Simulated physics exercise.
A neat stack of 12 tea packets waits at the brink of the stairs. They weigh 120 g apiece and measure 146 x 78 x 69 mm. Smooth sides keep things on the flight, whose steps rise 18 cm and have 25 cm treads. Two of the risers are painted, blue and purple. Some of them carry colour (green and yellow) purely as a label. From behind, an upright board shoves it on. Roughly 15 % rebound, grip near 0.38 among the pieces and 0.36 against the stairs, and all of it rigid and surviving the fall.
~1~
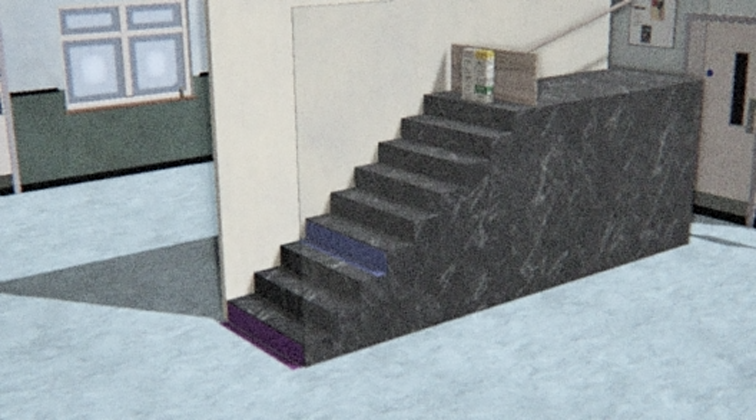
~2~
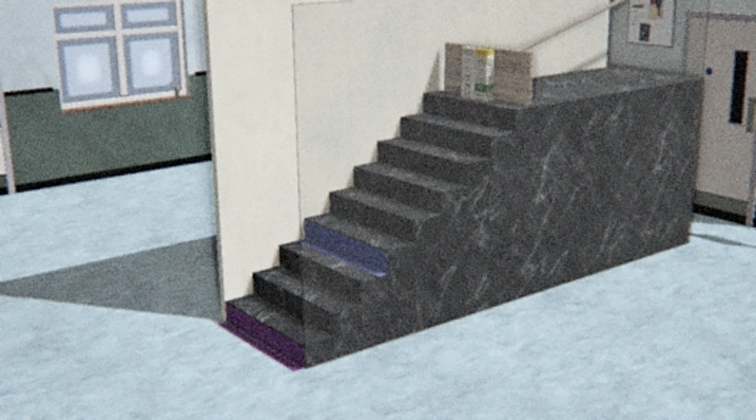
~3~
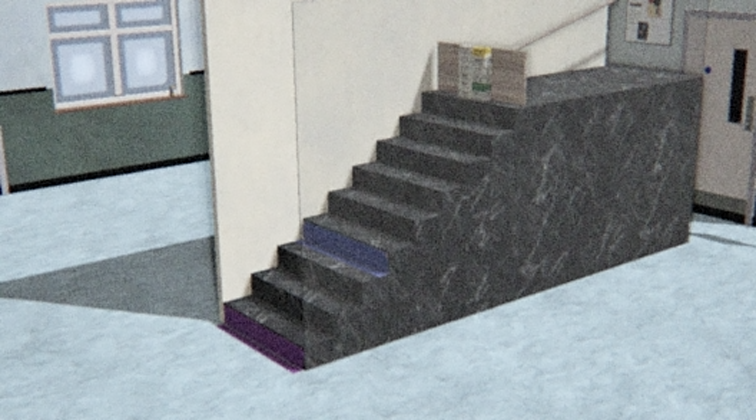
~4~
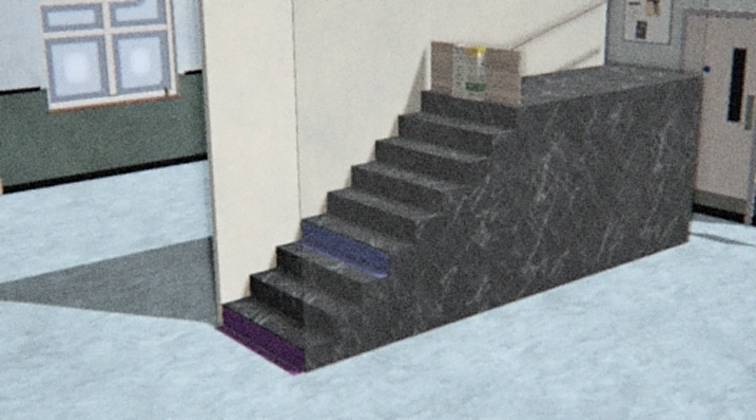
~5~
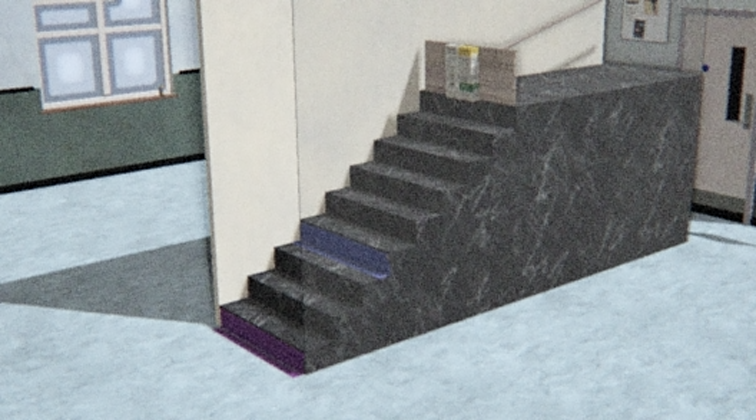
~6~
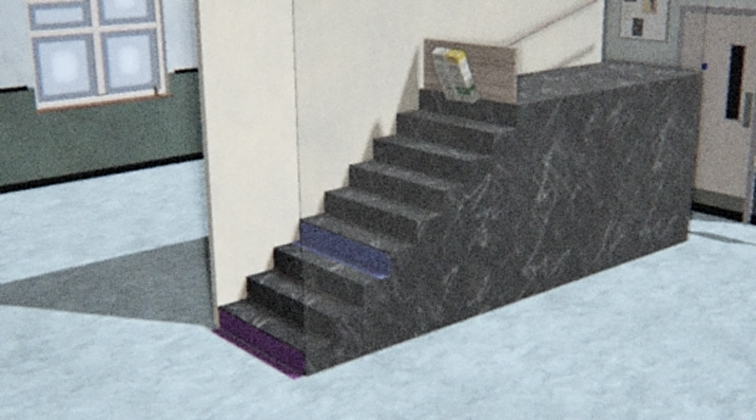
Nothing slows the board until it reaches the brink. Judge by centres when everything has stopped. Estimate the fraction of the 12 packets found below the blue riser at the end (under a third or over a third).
The answer is shy of a third of them.
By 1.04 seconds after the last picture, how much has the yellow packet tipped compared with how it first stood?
Roughly 25 degrees.
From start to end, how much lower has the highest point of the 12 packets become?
Roughly 51 cm.
Then, 0.08 s after the last picture, none of the 12 packets below the blue riser, 12 disturbed; green packet leaning 52°, 7 cm lower; yellow packet leaning 45°, 13 cm lower.
Then, 0.24 s after the last picture, none of the 12 packets below the blue riser, 12 disturbed; green packet on its side; yellow packet on its side.
Then, 1.04 s after the last picture, 1 of the 12 packets below the blue riser; green packet on its side; yellow packet leaning 25°, 1.19 m lower.
By the end, 1 of the 12 packets below the blue riser; green packet on its side; yellow packet 1.22 m lower. That is 8 per cent. As the last picture would show them, middles, green packet near (458, 117), yellow packet near (327, 224).
